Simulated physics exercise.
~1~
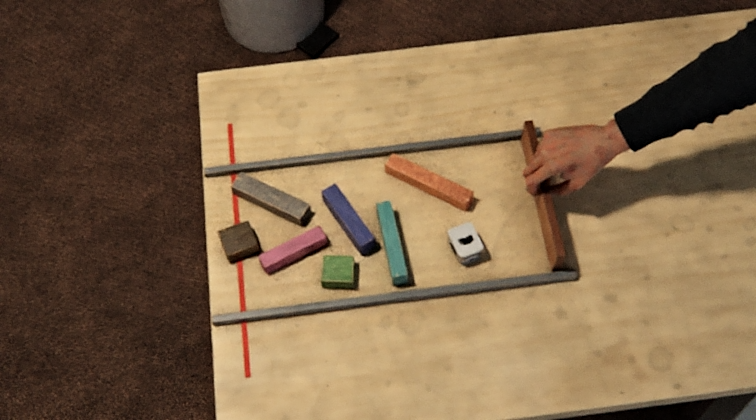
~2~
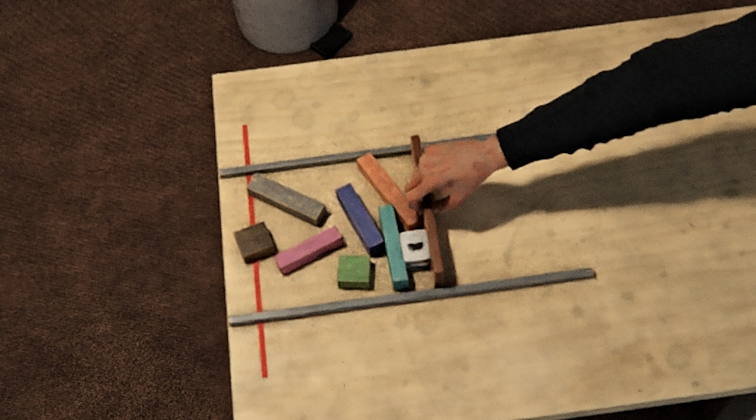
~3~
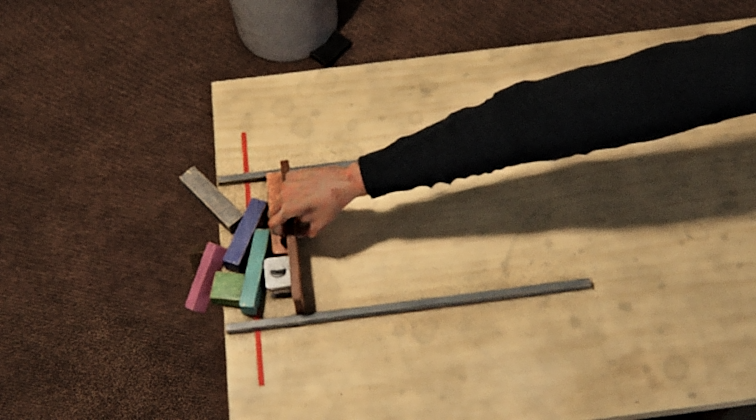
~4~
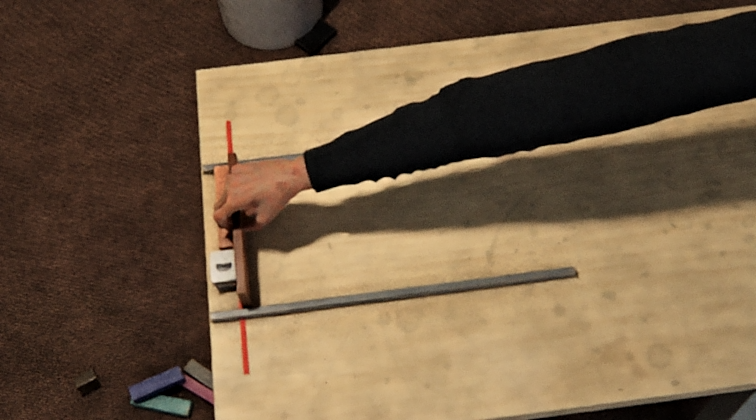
A hand slid a brown wooden board leftward between two rails, bunching up the colourful bars and blocks and pushing most of them off the table's end, leaving just the orange bar and white case against the board near the edge.
